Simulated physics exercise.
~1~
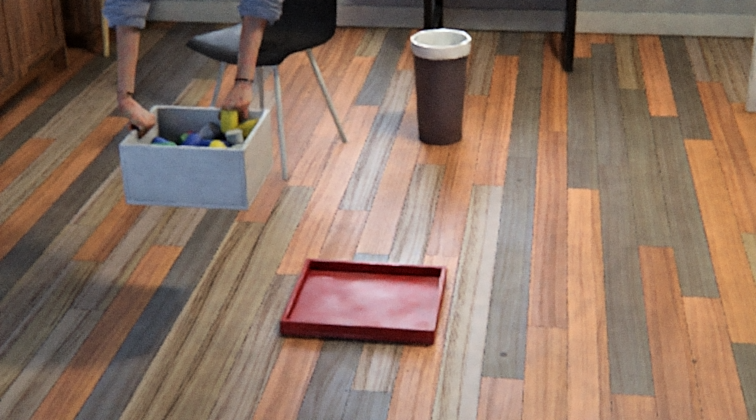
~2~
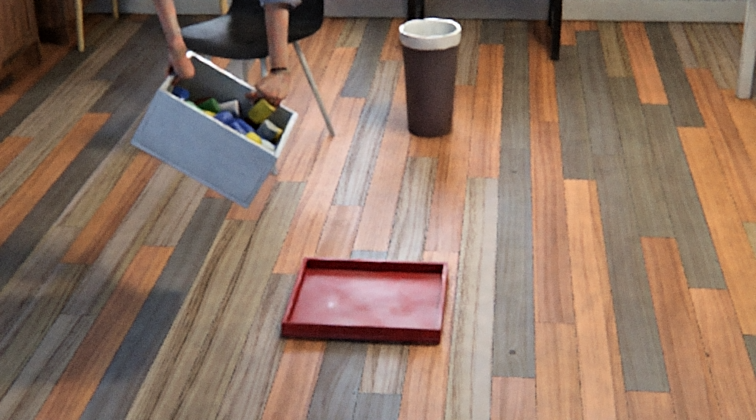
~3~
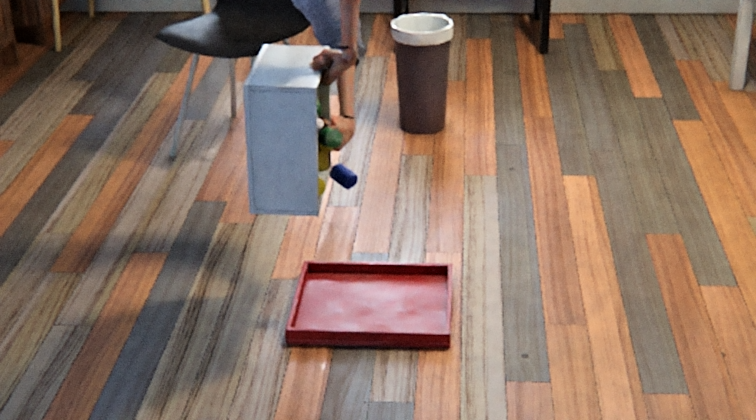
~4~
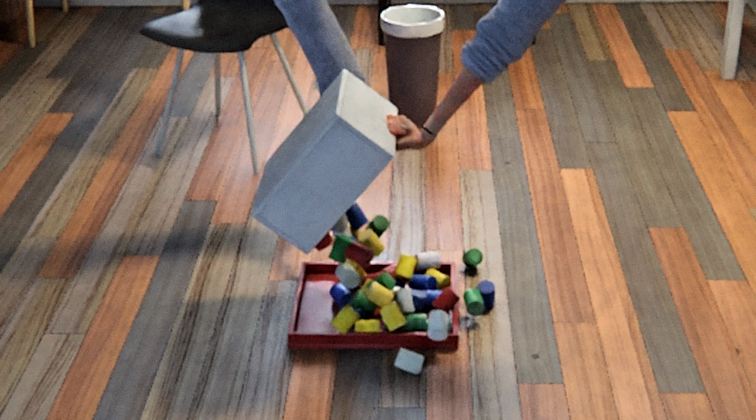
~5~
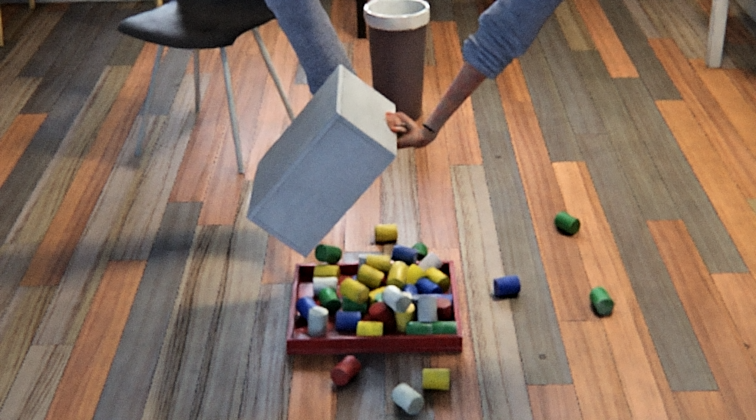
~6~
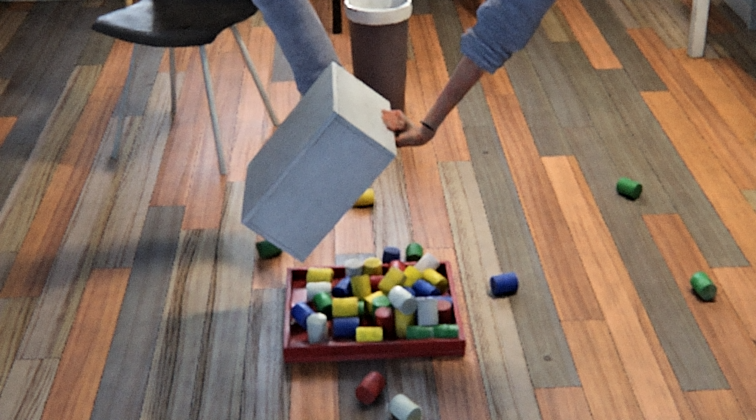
In the video, a person's hands lift a white crate of small colorful cylinders and tip it rightward over a red tray on a wooden floor. The pieces tumble out, most piling in the tray while several scatter and roll around it, and the emptied crate stays tilted above.
